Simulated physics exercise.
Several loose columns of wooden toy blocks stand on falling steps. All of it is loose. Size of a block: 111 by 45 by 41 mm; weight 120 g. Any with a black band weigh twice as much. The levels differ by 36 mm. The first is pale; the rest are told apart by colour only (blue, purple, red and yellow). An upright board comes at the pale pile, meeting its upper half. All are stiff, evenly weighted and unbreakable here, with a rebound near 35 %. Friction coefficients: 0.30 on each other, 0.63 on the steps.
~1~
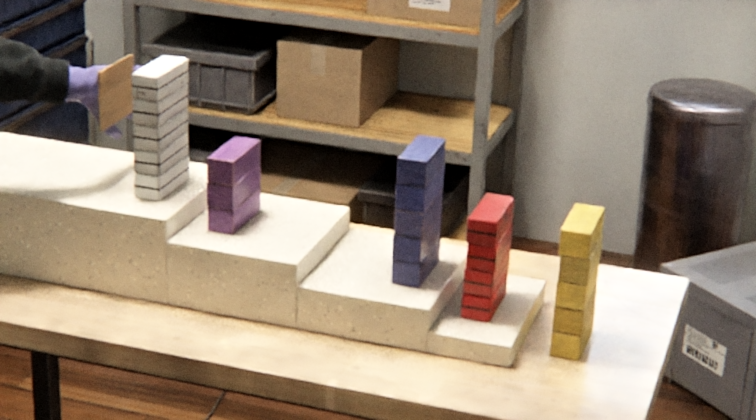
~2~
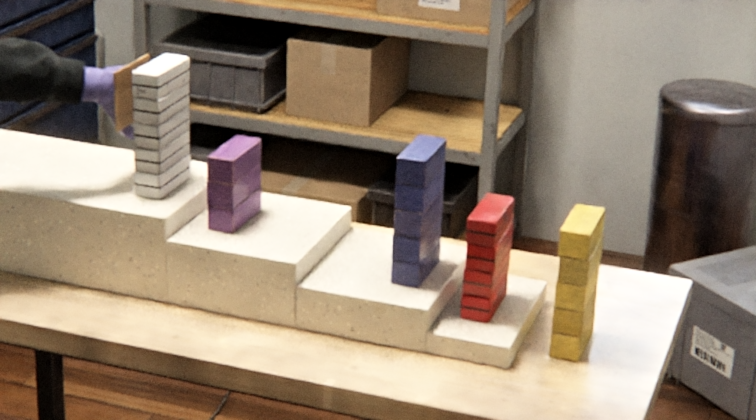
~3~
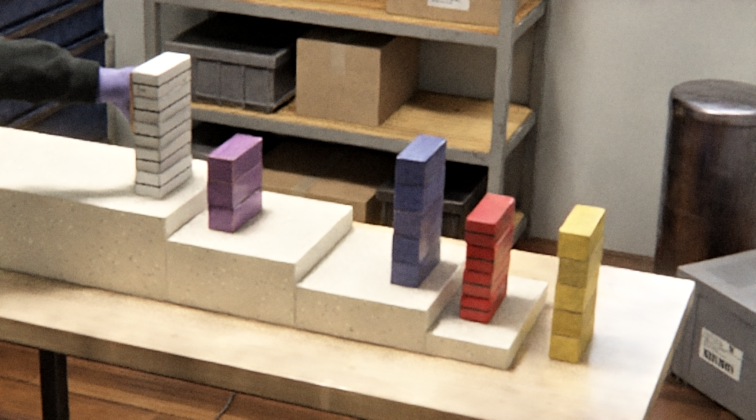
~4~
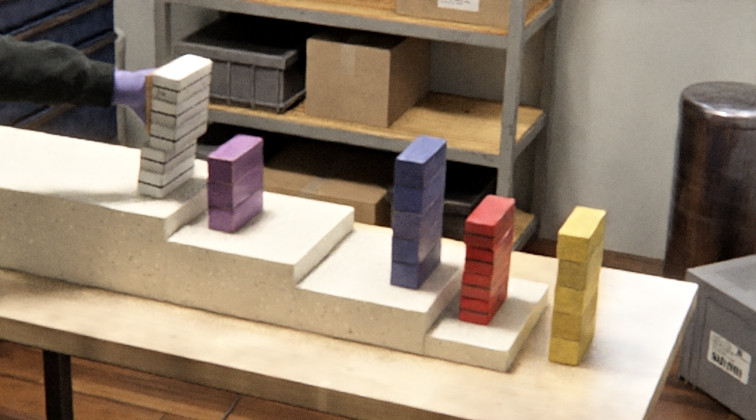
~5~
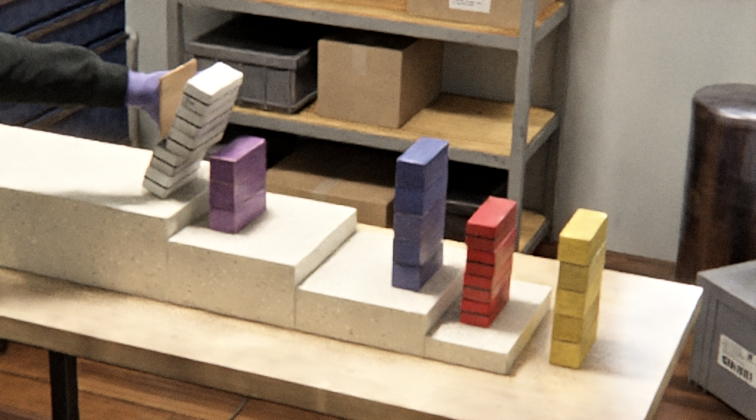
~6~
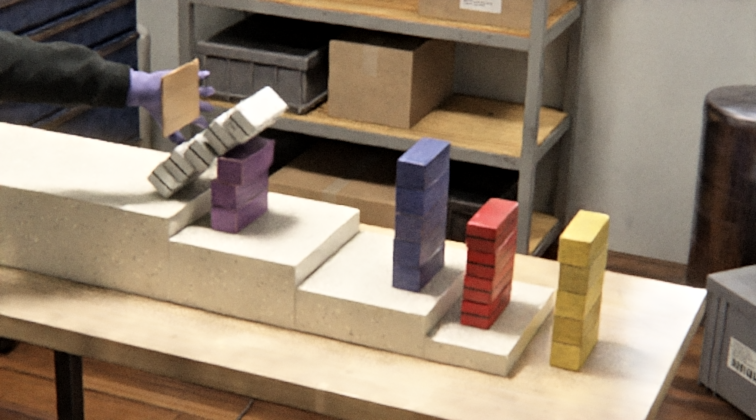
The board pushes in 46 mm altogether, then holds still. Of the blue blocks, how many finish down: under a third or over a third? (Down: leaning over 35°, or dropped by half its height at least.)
Less than a third of them.
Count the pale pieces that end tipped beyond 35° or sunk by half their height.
5 pale pieces.
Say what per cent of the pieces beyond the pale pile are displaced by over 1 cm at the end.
Shifted: 10 per cent.
Then, 0.10 s past the last view, 5 of the pale pile down; none of the 5 blue blocks down (0 of 17 in all colours); top blue block unmoved; top purple block 32 mm from its place.
Then, 0.28 s past the last view, 5 of the pale pile down; none of the 5 blue blocks down (1 of 17 in all colours); top blue block unmoved; top purple block on its side.
In the end, 5 of the pale pile down; none of the 5 blue blocks down (1 of 17 in all colours); top blue block unmoved; top purple block on its side. That is 0 per cent. From the last view, middles, top blue block near (424, 164), top purple block near (285, 216).
